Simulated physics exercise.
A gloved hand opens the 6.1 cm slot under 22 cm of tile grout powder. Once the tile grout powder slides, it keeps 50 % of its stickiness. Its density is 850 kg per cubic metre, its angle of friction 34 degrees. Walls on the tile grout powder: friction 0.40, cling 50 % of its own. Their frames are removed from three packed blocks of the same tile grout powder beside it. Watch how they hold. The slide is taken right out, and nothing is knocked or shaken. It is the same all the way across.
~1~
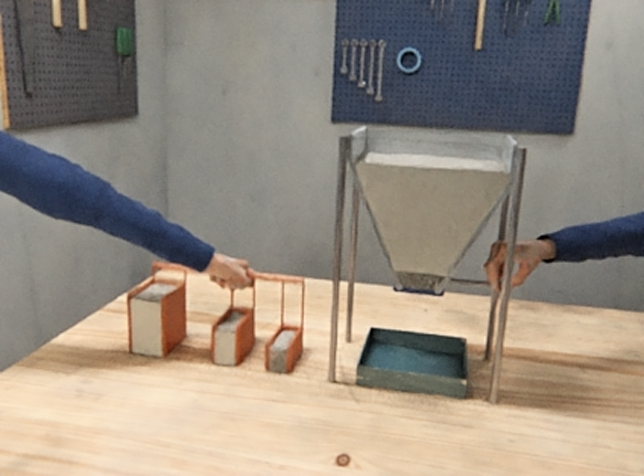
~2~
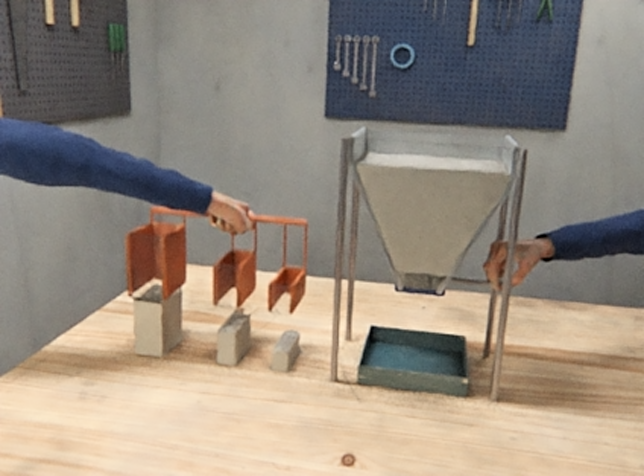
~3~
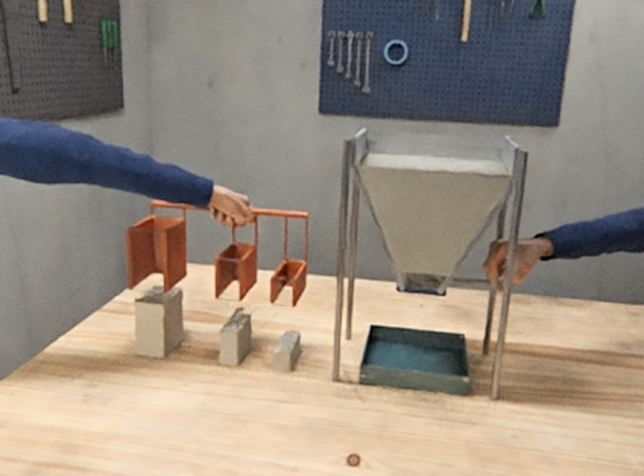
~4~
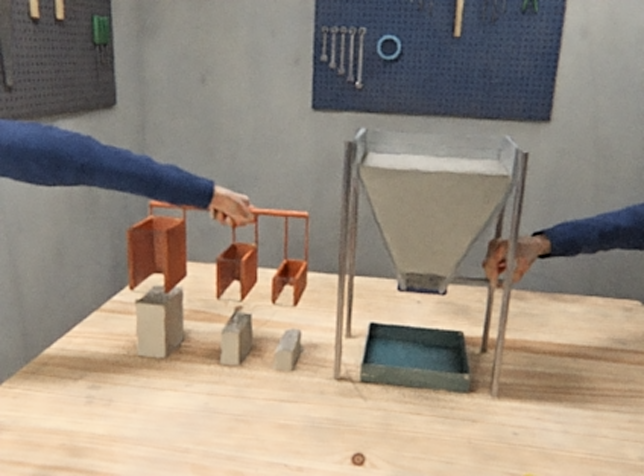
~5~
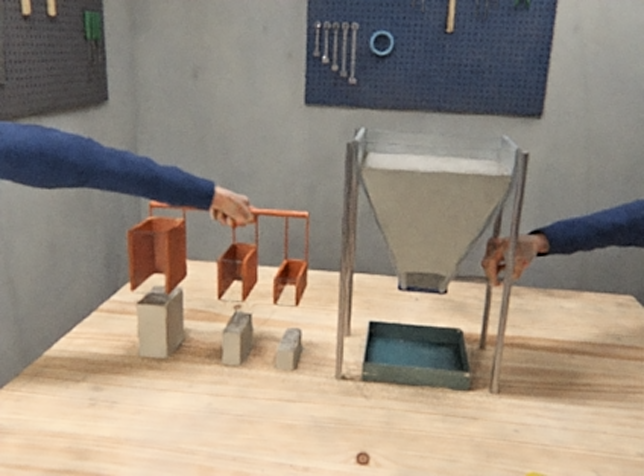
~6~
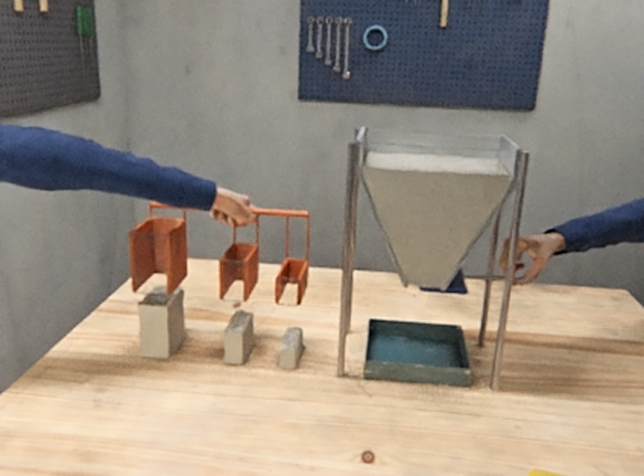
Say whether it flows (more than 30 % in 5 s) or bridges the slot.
Obstructed outlet.
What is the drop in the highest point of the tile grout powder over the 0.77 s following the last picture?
About 0.0 cm.
Another 0.35 s on from the sixth picture, 0 % has run out.
Another 0.77 s on from the sixth picture, 0 % has run out.
Another 1.18 s on from the sixth picture, 0 % has run out.
Another 1.60 s on from the sixth picture, 0 % has run out.
Another 4.90 s on from the sixth picture, at the end, 0 % has run out.
